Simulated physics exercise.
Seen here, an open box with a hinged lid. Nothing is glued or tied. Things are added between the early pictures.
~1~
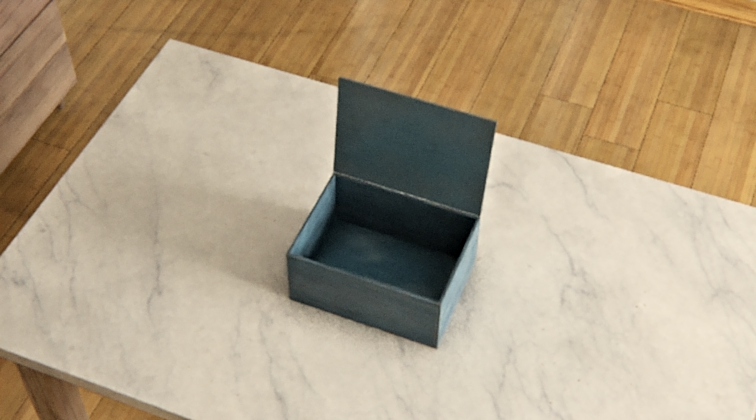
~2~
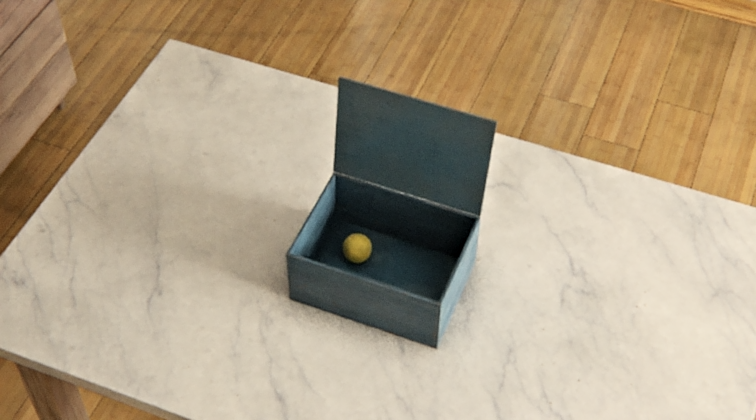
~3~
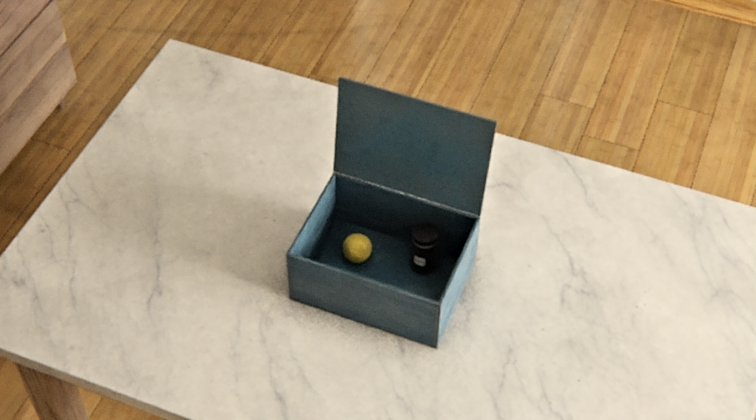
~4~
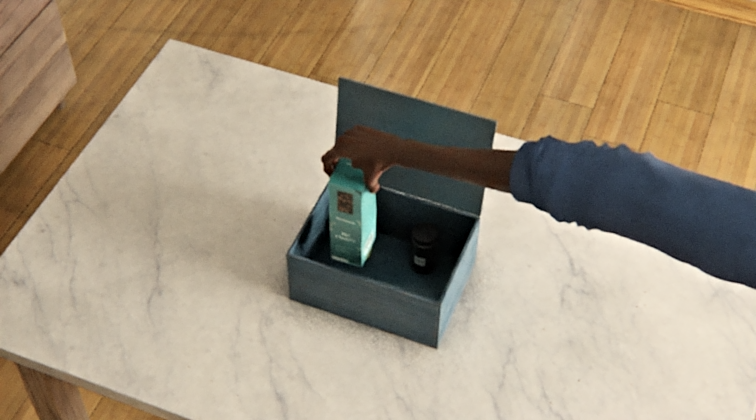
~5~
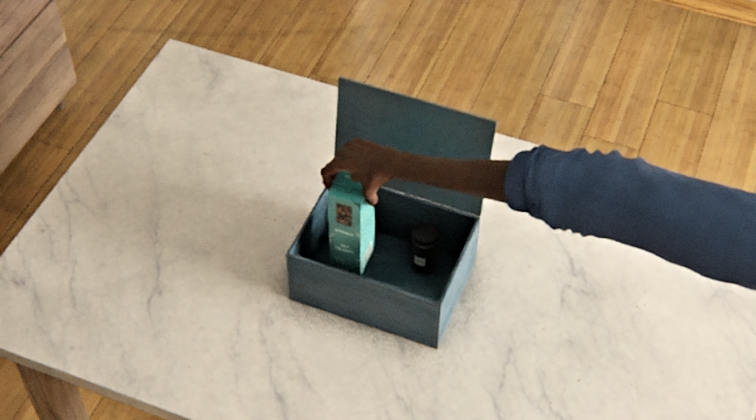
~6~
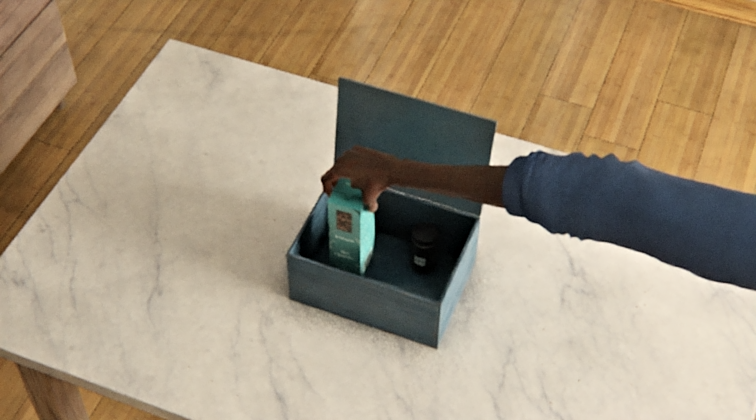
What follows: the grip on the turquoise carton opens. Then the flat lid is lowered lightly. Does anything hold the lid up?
In the end the lid is held up.
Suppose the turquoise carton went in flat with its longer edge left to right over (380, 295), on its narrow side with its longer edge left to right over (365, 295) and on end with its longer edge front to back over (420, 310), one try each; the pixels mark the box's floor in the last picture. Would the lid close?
In the first case it sits on the rim; in the second case it closes; in the third case it will not close.
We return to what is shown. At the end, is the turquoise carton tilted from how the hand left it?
The turquoise carton keeps its pose.
Then, 0.30 s after the last picture, turquoise carton tipped 10° from how it was near (346, 256).
Then, 1.00 s after the last picture, lid starting down; turquoise carton slid about its own width near (354, 254); yellow lemon rolled about its own width.
Then, 1.50 s after the last picture, lid 66° above the rim; turquoise carton slid about its own width near (356, 253); yellow lemon rolled about its own width.
Then, 1.70 s after the last picture, lid 47° above the rim; turquoise carton slid about its own width near (356, 253); yellow lemon rolled about its own width.
At rest, lid 38° above the rim; moved from the start, turquoise carton; the other 2 in place. Seen from the same camera at the end, turquoise carton near (356, 253).
